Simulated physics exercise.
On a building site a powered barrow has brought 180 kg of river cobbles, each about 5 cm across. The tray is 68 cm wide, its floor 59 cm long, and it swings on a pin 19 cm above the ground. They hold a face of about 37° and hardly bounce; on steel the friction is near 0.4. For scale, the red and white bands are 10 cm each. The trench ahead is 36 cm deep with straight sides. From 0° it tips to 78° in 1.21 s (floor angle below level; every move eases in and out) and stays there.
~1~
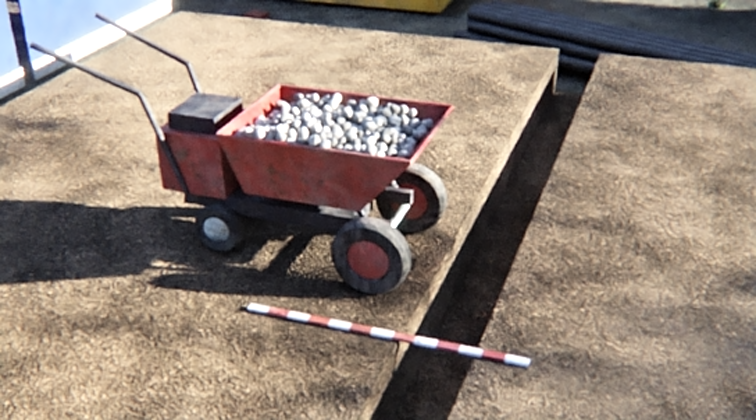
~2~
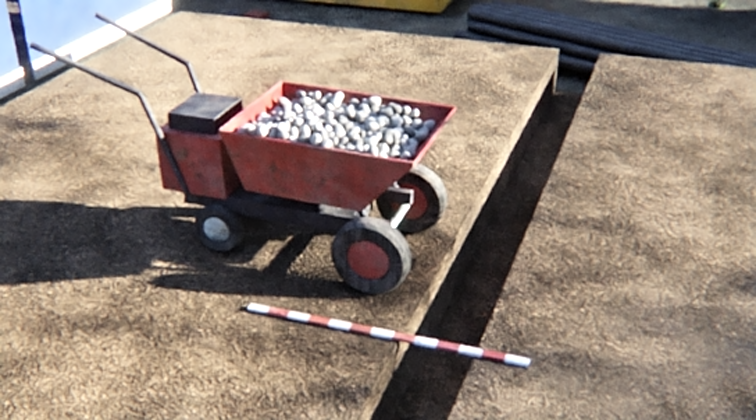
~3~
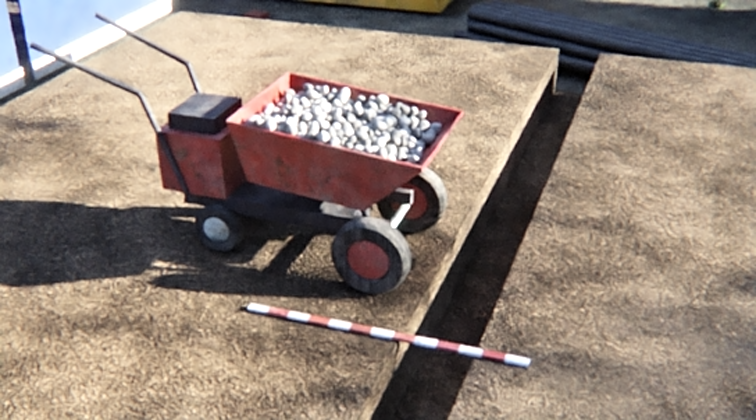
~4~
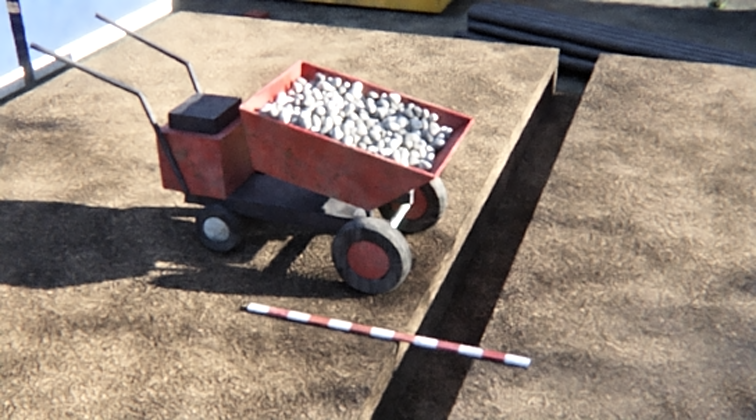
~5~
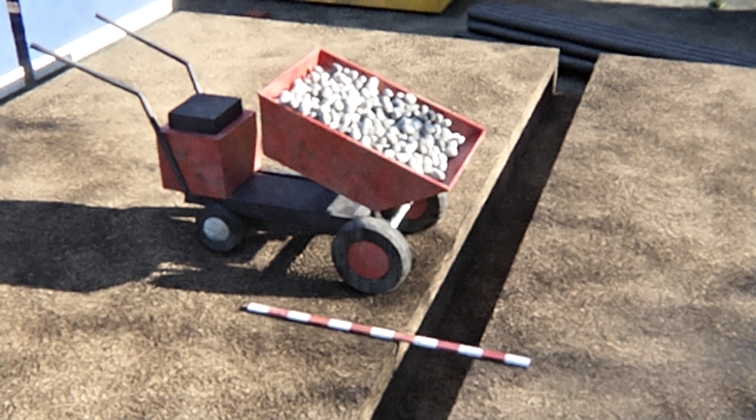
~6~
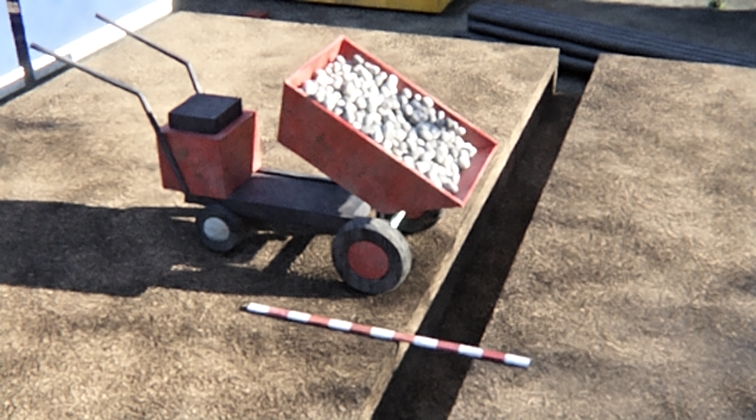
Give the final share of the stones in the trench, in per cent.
Some 9 per cent of it.
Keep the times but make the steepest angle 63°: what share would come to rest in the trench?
In that case some 25 per cent.
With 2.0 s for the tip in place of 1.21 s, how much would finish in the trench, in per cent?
Then about 10 per cent.
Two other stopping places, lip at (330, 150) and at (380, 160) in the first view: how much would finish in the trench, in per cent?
Near 100 per cent from the first place, 50 from the second.
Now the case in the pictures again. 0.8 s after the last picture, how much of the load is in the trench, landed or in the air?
Some 0 per cent.
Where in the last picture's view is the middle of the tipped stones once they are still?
Around (572, 290).
Then, 0.4 s after the last picture the floor is at 66°, 99 % in the tray, 1 % past the trench; the foremost stones are at (518, 253).
Then, 0.8 s after the last picture the floor is at 78°, 46 % in the tray, 2 % in the trench, 52 % past the trench; the foremost stones are at (653, 316).
Then, 1.1 s after the last picture the floor is at 78°, 20 % in the tray, 5 % in the trench, 75 % past the trench; the foremost stones are past the picture's edge.
Then, 3.1 s after the last picture the floor is at 78°, 14 % in the tray, 9 % in the trench, 77 % past the trench; the foremost stones are past the picture's edge.
